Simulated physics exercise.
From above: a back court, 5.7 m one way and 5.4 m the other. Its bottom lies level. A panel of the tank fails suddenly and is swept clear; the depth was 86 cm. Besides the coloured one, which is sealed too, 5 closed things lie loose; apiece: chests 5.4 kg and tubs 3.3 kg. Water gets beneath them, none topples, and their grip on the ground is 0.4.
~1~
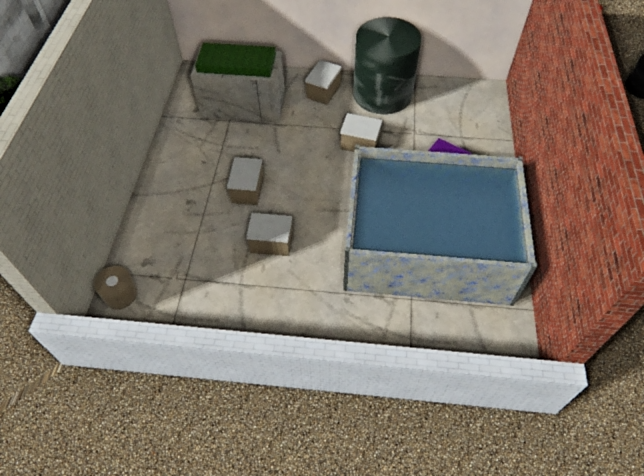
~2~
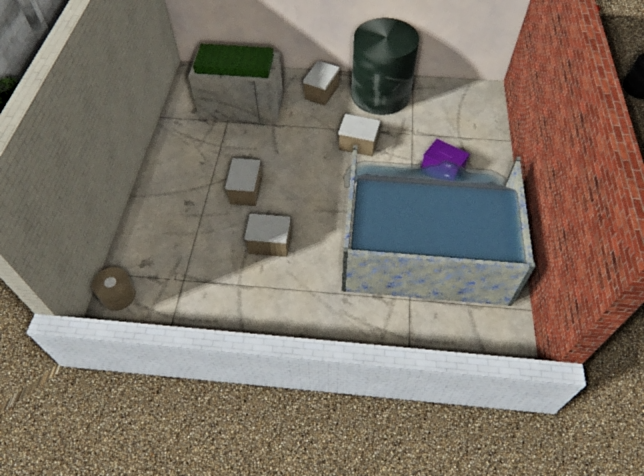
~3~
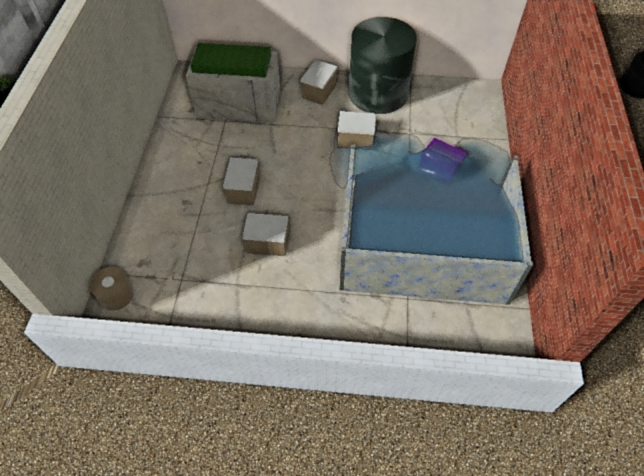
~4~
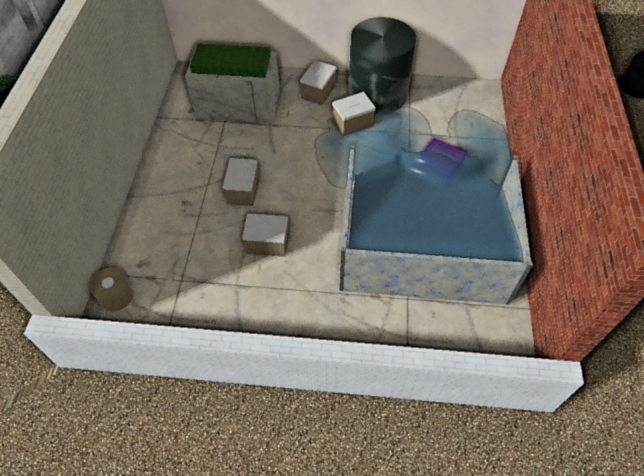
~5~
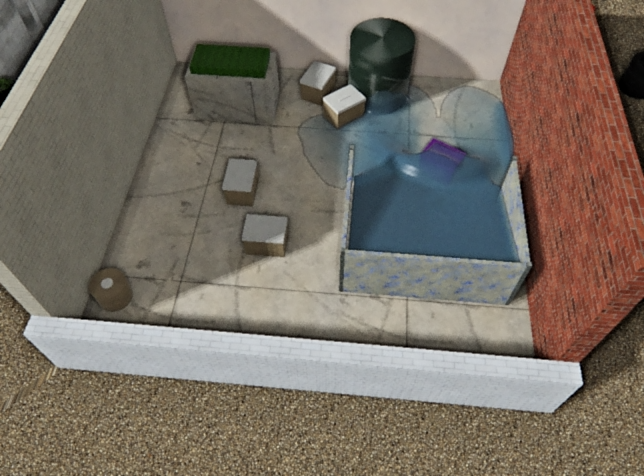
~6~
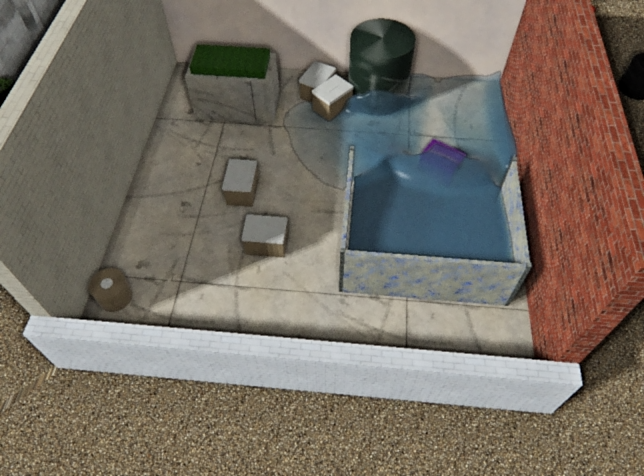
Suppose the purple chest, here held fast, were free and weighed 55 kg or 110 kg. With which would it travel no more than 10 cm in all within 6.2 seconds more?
Verdict: Neither weight holds it.
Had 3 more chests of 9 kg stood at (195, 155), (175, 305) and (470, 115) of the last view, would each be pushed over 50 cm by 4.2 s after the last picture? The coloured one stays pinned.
In turn: Over, less, over.
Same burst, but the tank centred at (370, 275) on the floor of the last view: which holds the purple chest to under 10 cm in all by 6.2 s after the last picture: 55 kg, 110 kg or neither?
In that case neither load is enough.
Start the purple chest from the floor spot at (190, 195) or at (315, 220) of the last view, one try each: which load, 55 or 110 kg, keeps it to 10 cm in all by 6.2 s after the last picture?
In turn: Only the larger holds; the smaller is enough.
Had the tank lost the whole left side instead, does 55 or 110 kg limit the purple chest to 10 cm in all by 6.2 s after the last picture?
In that case the smaller load will do.
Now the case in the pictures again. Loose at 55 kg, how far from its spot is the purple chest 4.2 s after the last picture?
Roughly 150 cm.
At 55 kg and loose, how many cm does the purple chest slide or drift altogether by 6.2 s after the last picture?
About 250 cm.
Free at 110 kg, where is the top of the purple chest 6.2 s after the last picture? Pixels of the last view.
Around (456, 84).
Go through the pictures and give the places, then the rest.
In the first picture, the purple chest at (449, 154), on the bottom; water covers 3.4 m2; 0 of 6 have shifted.
In the second picture, the purple chest at (447, 154) rests on the ground; 4.6 m2 under water; 0 of 6 have shifted.
In the third picture, the purple chest at (444, 153) rests on the ground; 6.1 m2 under water; 1 of 6 have shifted.
In the fourth picture, the purple chest at (444, 153) rests on the ground; 7.8 m2 under water; 1 of 6 have shifted.
In the fifth picture, the purple chest at (443, 154) rests on the ground; 9.4 m2 under water; 1 of 6 have shifted.
In the sixth picture, the purple chest at (443, 155), on the bottom; 10.7 m2 under water; 1 of 6 have shifted.
Then, 0.6 s after the last picture the purple chest would be 191 cm from its start with 55 kg and 151 cm from its start with 110 kg; 23 cm of water round it then.
Then, 2.3 s after the last picture the purple chest would be 182 cm from its start with 55 kg and 161 cm from its start with 110 kg; 31 cm of water round it then.
Then, 4.2 s after the last picture the purple chest would be 169 cm from its start with 55 kg and 160 cm from its start with 110 kg; 12 cm of water round it then.
Then, 6.2 s after the last picture the purple chest would be 170 cm from its start with 55 kg and 160 cm from its start with 110 kg; 14 cm of water round it then.
